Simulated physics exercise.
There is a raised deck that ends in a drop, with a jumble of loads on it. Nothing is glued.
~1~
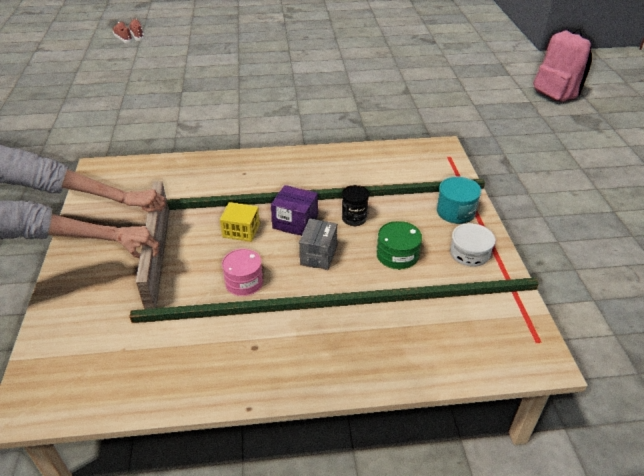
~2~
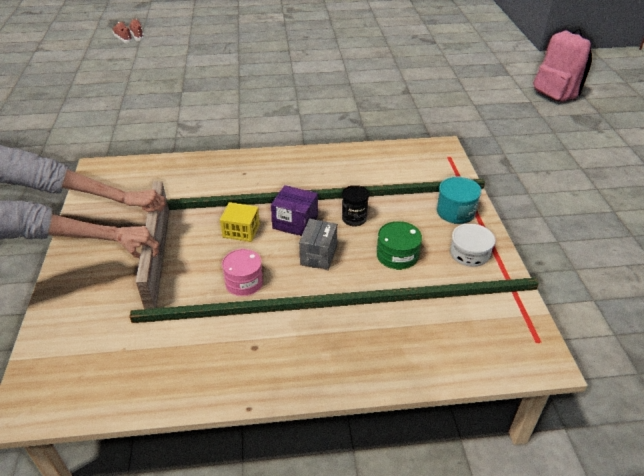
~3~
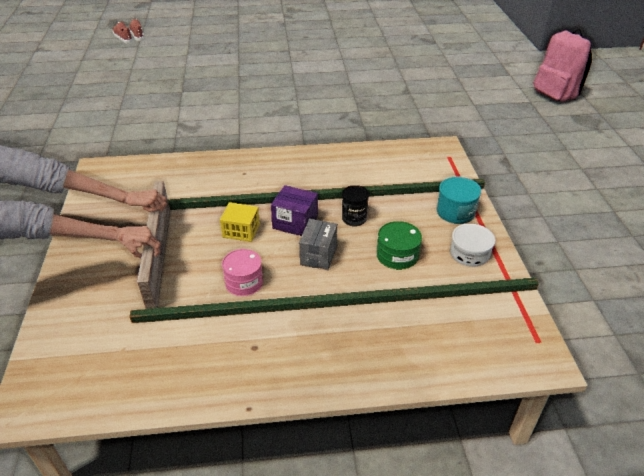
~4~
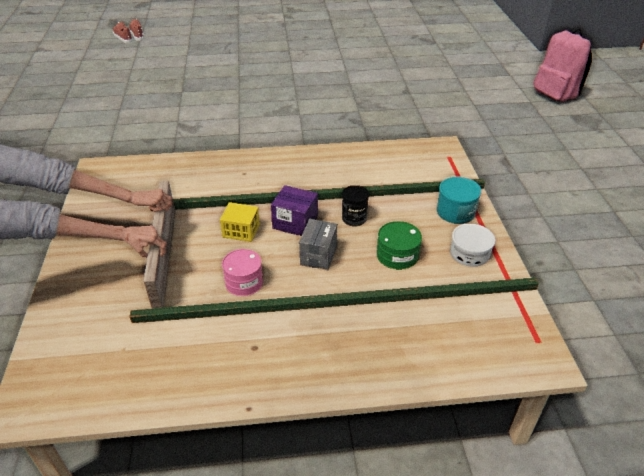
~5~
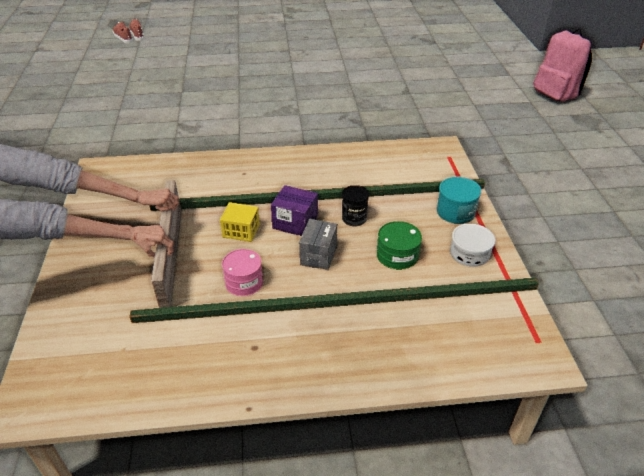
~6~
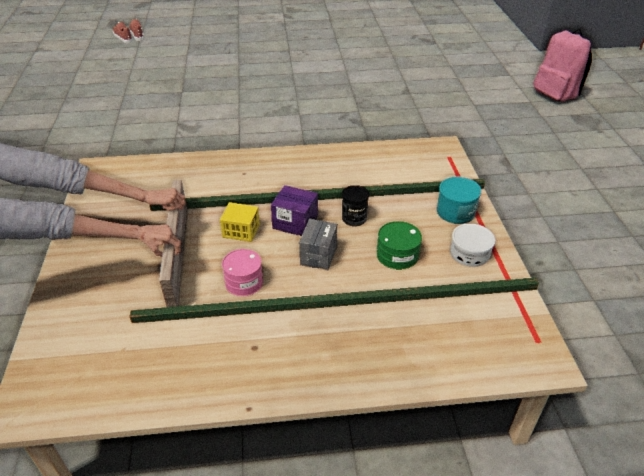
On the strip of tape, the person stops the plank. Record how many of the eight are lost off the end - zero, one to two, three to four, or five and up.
Lost off the end: Five and up.
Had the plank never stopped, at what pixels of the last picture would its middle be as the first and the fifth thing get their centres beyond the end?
About (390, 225), then about (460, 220).
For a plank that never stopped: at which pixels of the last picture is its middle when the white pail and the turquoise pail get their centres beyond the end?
(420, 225) and (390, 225), roughly.
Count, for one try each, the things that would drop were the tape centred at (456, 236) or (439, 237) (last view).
In order, the counts are 3 and 3.
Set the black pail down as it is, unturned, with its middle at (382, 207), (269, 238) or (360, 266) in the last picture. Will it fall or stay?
Taking the places in order, it falls away, then keeps its place, then falls away.
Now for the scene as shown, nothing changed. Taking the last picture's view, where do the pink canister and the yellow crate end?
The pink canister ends up near (522, 255), and the yellow crate near (491, 202).
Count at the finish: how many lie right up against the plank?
At rest, 3 are in contact.
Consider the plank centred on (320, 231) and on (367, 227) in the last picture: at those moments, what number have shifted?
Well, it's 5 at the first one and 7 at the second.
Soon after, none off yet; turquoise pail at rest near (458, 200); white pail at rest near (472, 245); green canister at rest near (399, 245).
By the end, the number that fall off is five or more; fallen, purple parcel, black pail, green canister, white pail and turquoise pail.
